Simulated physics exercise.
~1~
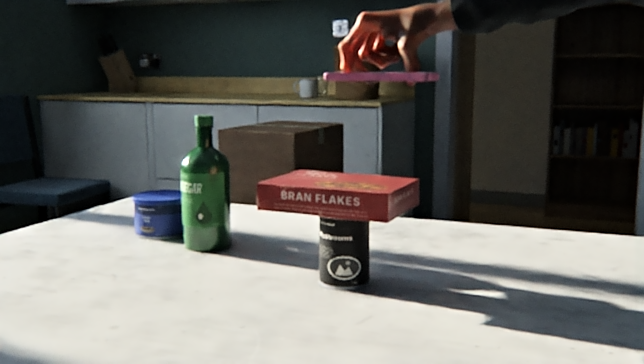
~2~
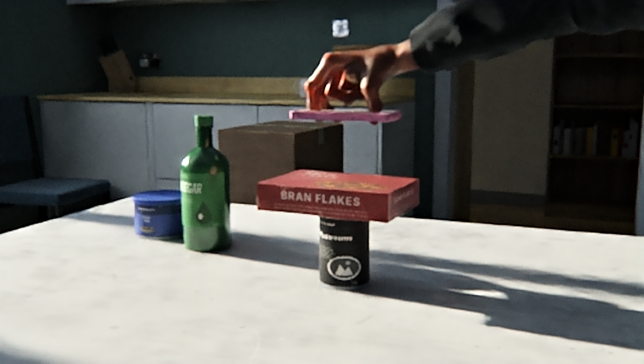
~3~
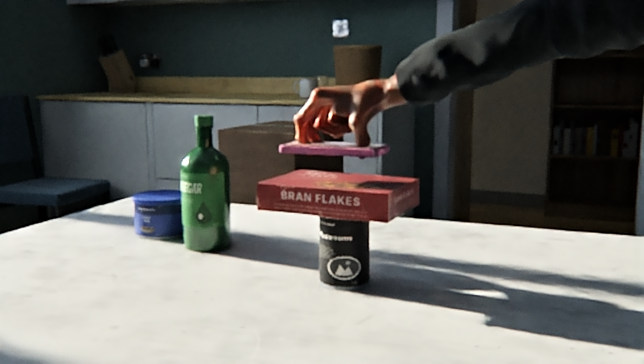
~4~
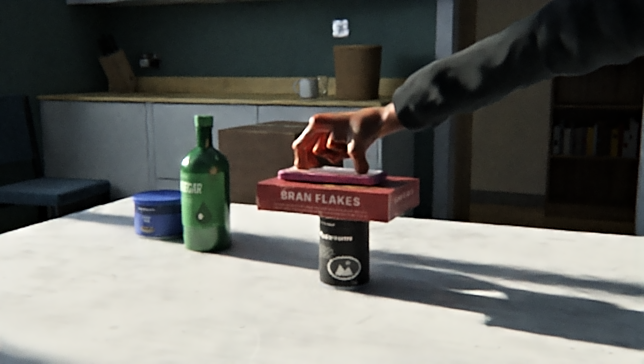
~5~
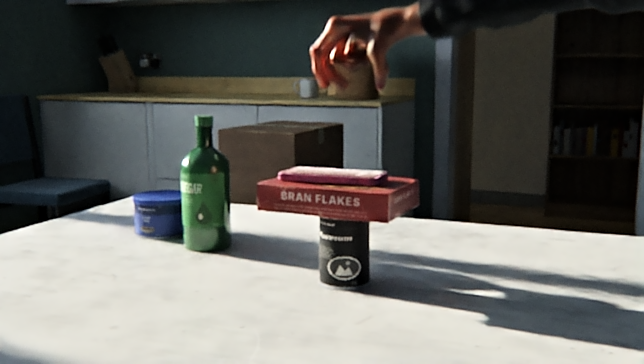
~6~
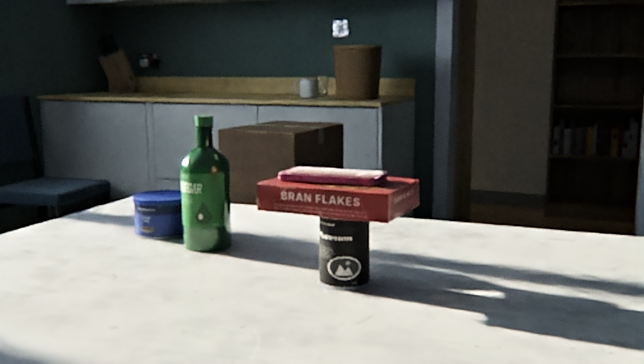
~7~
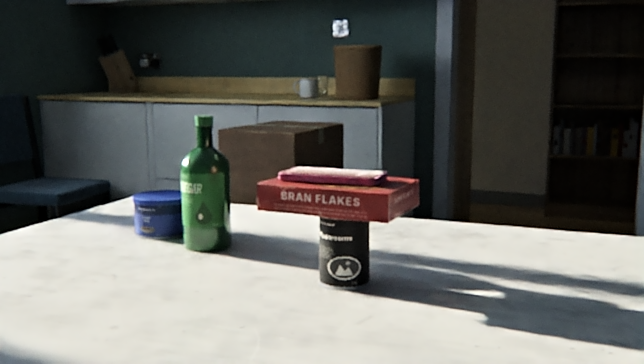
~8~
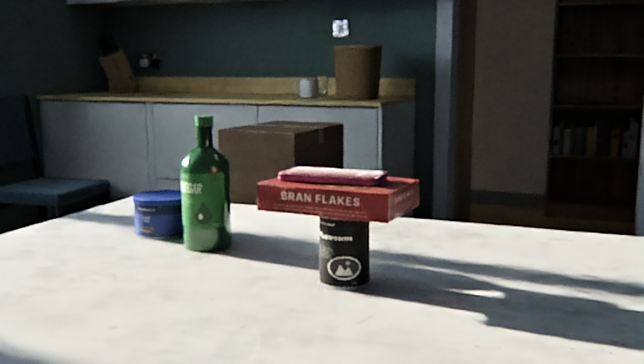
At first, a red box of bran flakes lies flat across the top of a black tin on a pale table, with a green bottle and a blue tub standing to the left. A hand reaching in from the upper right holds a flat pink object above the box. The hand moves it left and down, then lowers it onto the box, a little left of the middle. The fingers let go and the hand draws back up and out of view. The pink object stays where it was put, and the small tower stands still and balanced.
